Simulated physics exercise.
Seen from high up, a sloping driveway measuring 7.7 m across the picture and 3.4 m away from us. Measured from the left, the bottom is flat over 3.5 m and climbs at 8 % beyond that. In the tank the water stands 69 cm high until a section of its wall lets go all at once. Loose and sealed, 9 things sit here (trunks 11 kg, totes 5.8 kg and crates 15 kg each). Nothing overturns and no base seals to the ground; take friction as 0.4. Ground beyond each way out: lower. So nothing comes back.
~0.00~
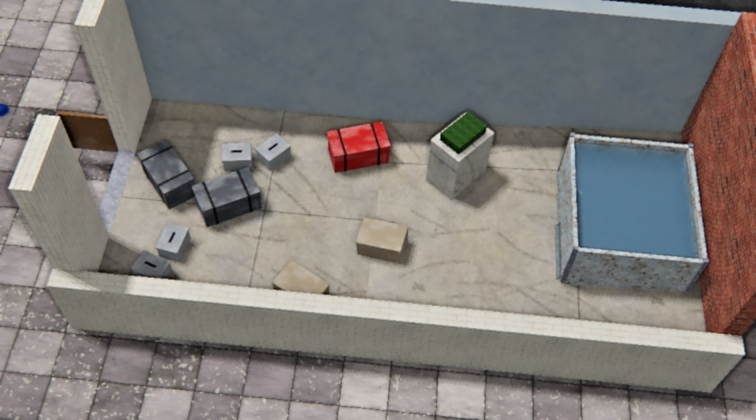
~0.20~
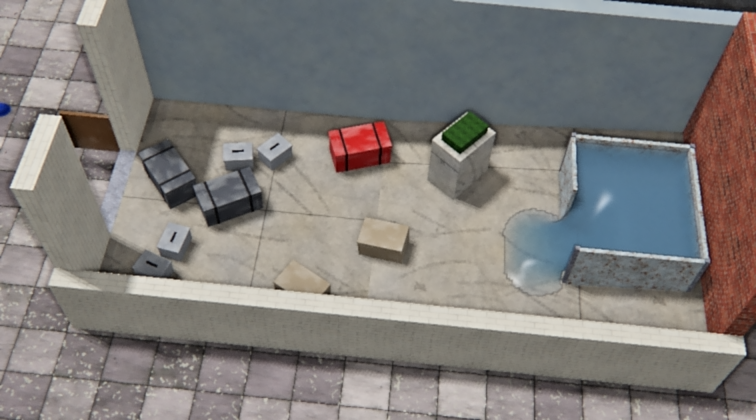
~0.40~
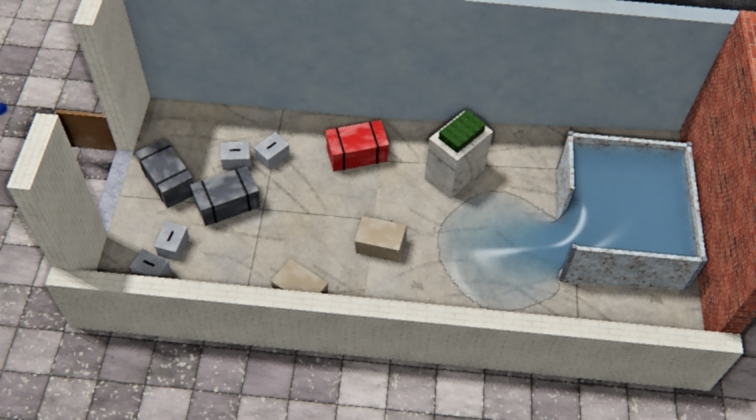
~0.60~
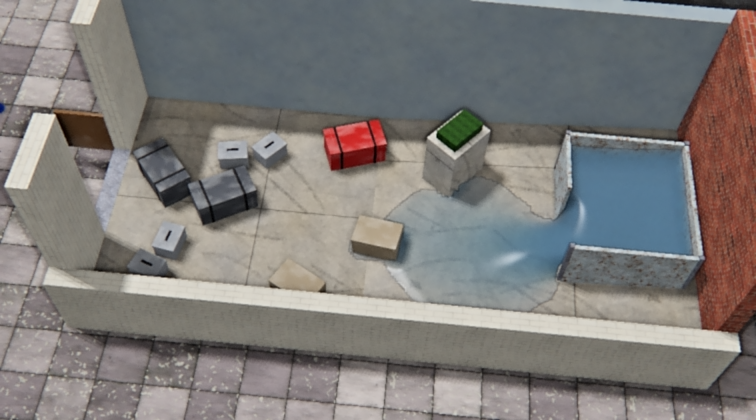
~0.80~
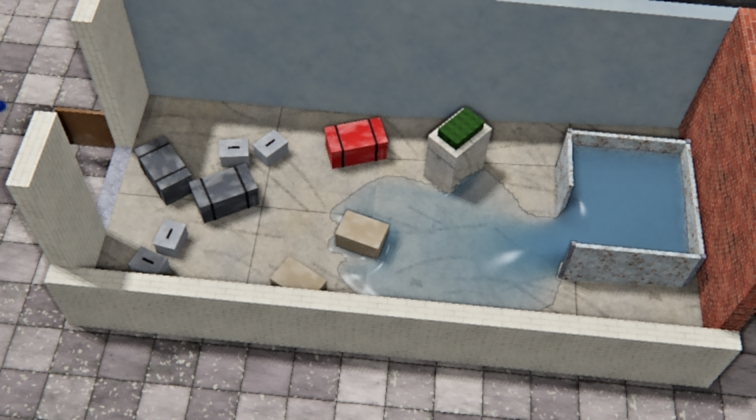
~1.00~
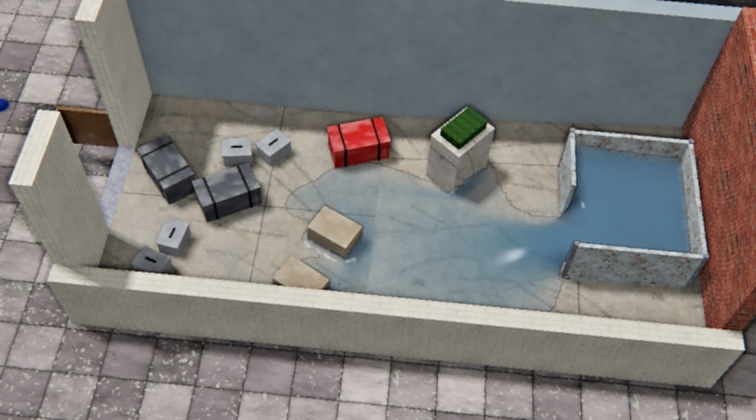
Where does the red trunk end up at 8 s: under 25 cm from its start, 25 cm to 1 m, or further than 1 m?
My guess is it gets pushed a modest distance.
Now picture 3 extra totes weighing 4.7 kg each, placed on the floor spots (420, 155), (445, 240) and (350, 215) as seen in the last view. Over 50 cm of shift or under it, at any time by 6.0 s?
Well, in turn it's inside that, then beyond that, and finally beyond that.
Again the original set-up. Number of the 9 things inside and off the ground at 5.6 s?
The count is 3.
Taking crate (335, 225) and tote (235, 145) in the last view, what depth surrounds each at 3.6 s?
20 and 10 cm.
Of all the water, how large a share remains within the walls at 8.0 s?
Around 64 % of the water.
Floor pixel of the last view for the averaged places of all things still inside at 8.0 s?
About (335, 176).
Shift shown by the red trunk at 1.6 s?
I'd put it at around 0 cm.
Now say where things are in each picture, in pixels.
The first frame shows the red trunk at (359, 139) rests on the ground; water covers 2.5 m2; 0 of 9 have shifted.
The second frame shows the red trunk at (360, 139), on the bottom; water covers 3.3 m2; 0 of 9 have shifted.
The third frame shows the red trunk at (357, 137) rests on the ground; water covers 4.7 m2; 0 of 9 have shifted.
The fourth frame shows the red trunk at (355, 137) rests on the ground; water covers 6.3 m2; 0 of 9 have shifted.
The fifth frame shows the red trunk at (356, 135) rests on the ground; 7.8 m2 under water; 1 of 9 have shifted.
The sixth frame shows the red trunk at (359, 134) rests on the ground; 9.4 m2 under water; 1 of 9 have shifted.
After 1.6 s the red trunk is near (359, 133), 0.0 m from its start, aground; 0 of 9 are out; 0 afloat.
After 3.6 s the red trunk is near (357, 111), 0.4 m from its start, aground; 2 of 9 are out; 5 afloat.
After 5.6 s the red trunk is near (375, 118), 0.3 m from its start, aground; 5 of 9 are out; 3 afloat.
After 8.0 s the red trunk is near (389, 162), 0.7 m from its start, afloat; 5 of 9 are out; 4 afloat.
